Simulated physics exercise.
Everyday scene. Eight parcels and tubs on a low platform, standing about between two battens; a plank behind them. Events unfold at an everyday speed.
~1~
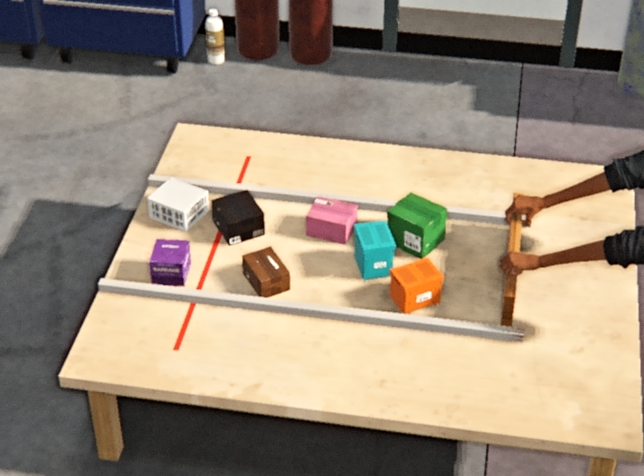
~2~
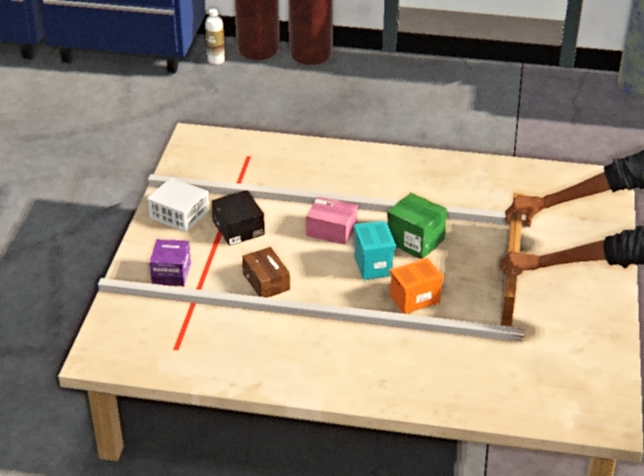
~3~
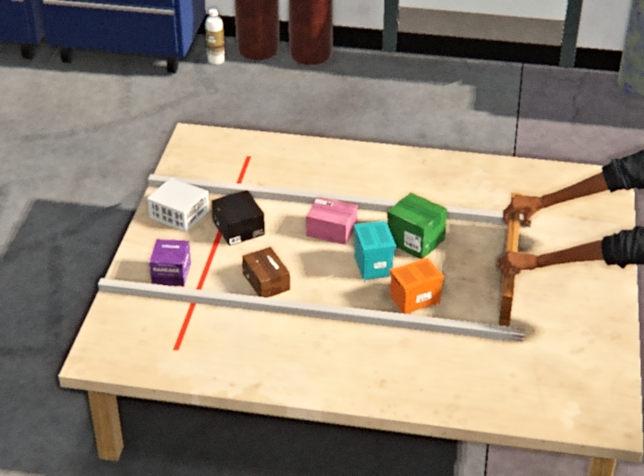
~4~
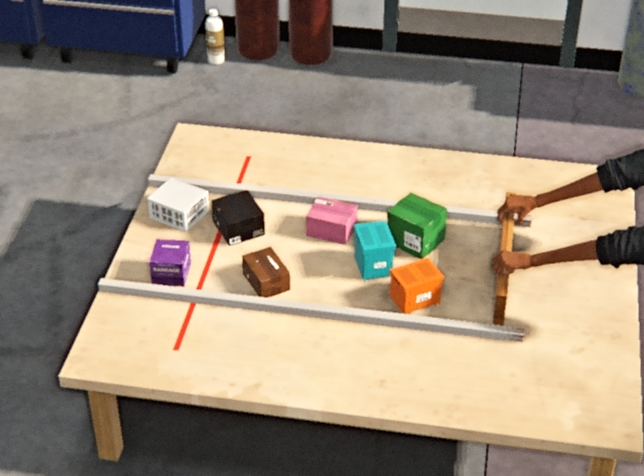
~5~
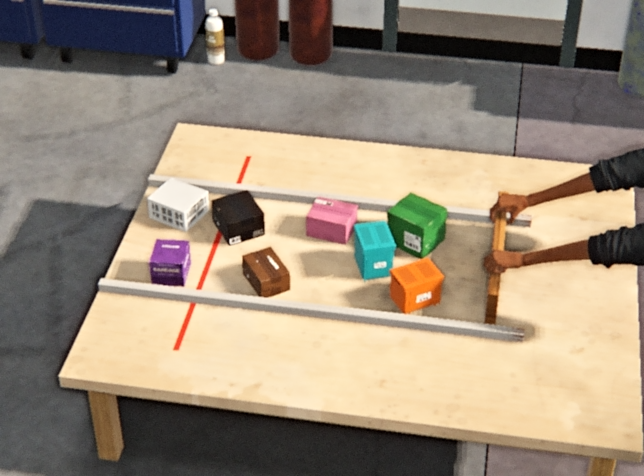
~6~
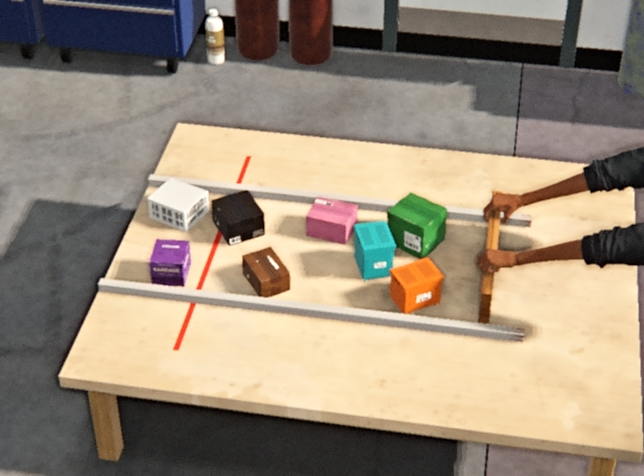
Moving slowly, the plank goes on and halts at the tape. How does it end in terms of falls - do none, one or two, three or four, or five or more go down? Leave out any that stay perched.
The drop count fails to reach three, yet is not nil.
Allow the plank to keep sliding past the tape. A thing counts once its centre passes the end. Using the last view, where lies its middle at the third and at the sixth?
First: Around (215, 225). Next: Around (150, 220).
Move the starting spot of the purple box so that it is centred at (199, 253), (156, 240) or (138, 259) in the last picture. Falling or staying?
Going through the three places, it is not lost; is not lost; is not lost.
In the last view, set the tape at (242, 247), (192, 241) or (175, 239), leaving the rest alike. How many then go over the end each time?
Those tries give 1, 3 and 5.
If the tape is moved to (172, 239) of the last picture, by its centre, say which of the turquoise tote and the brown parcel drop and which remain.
The turquoise tote stays put and the brown parcel is gone.
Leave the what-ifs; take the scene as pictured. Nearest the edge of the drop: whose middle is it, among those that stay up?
The purple box is foremost.
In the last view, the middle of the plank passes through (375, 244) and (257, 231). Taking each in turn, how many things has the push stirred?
Answer - first 4, then 8.
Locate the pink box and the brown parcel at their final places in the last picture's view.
The first comes to rest at (161, 204), and the second at (148, 257).
A little later, none off yet; white crate at rest near (179, 205); purple box at rest near (170, 263); black parcel at rest near (238, 218).
When it is over, the number that fall off is one or two; down, black parcel and white crate.
